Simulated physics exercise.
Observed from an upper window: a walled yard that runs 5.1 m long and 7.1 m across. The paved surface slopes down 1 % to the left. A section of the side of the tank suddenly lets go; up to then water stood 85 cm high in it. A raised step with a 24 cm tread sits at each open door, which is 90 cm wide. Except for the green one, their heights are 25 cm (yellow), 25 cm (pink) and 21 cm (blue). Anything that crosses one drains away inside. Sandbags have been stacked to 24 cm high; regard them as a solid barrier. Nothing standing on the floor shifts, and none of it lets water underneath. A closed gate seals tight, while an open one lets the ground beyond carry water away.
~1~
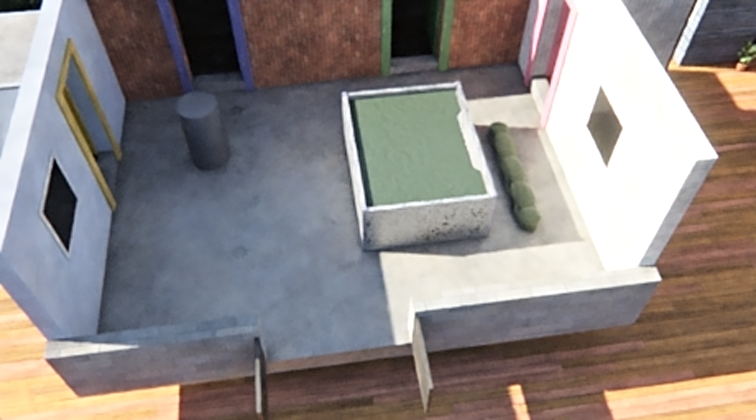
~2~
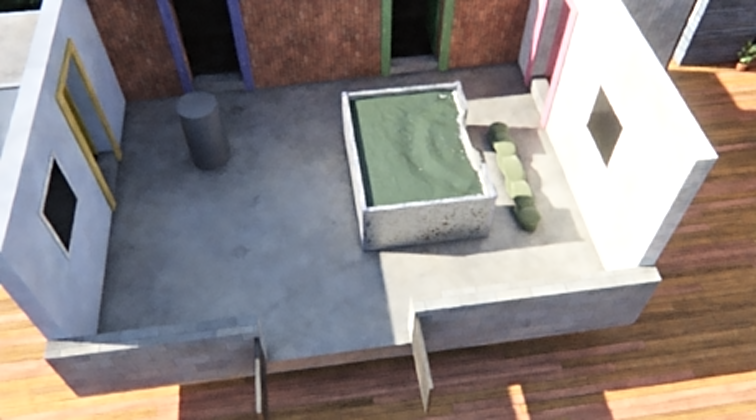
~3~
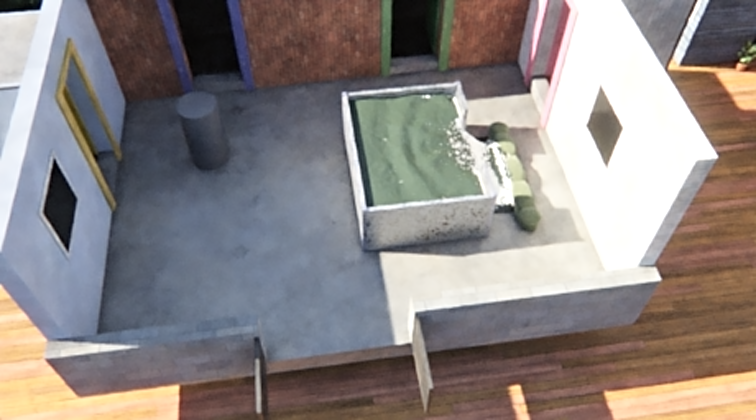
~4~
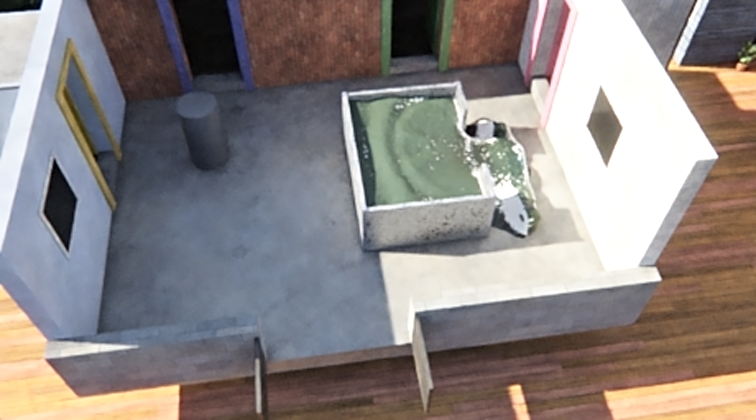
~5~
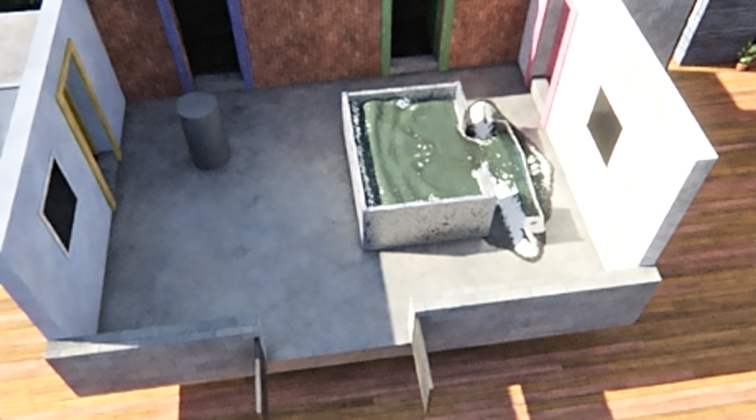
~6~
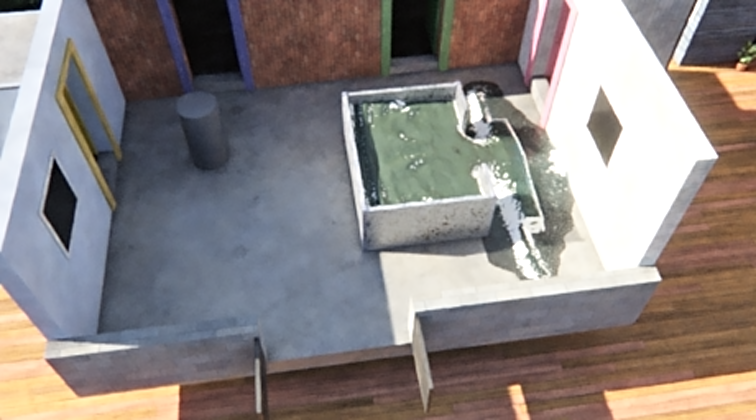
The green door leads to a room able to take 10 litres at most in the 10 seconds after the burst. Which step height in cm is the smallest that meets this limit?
A height of roughly 20 cm.
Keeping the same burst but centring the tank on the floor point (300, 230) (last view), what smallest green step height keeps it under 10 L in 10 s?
New minimum height: Approx. 21 cm.
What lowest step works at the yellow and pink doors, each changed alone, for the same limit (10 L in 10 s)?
About 13.5 cm at yellow and 15 cm at pink.
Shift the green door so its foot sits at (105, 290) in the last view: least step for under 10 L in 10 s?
About 12.0 cm.
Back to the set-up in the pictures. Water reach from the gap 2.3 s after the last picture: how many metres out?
4.6 metres.
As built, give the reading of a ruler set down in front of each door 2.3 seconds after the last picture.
Depths in cm - yellow: 0, pink: 12, green: 19, blue: 1.
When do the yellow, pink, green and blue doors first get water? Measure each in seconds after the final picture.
Door yellow: 3.8 seconds; door pink: 0.2 seconds; door green: 0.5 seconds; door blue: 2.2 seconds.
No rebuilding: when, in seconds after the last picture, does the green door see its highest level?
Around 1.6 s, give or take.
Then, 0.7 s after the last picture water covers 30 % of the floor, deepest (56 cm) near (492, 172); 12 cm at the green door, 0 litres in over its 17 cm step.
Then, 2.3 s after the last picture water covers 50 % of the floor, deepest (38 cm) near (492, 172); 19 cm at the green door, 10 litres in over its 17 cm step.
Then, 9.3 s after the last picture water covers 95 % of the floor, deepest (14 cm) near (98, 331); 9 cm at the green door, 29 litres in over its 17 cm step.
At the green door as built, the water peaked near 22 cm, 1.5 s after the last picture.
Run again over the same 10 s with other heights there, 20 litres in over 18 cm, 3 litres over 21.5 cm. The limit of 10 litres is kept from about 20 cm up.
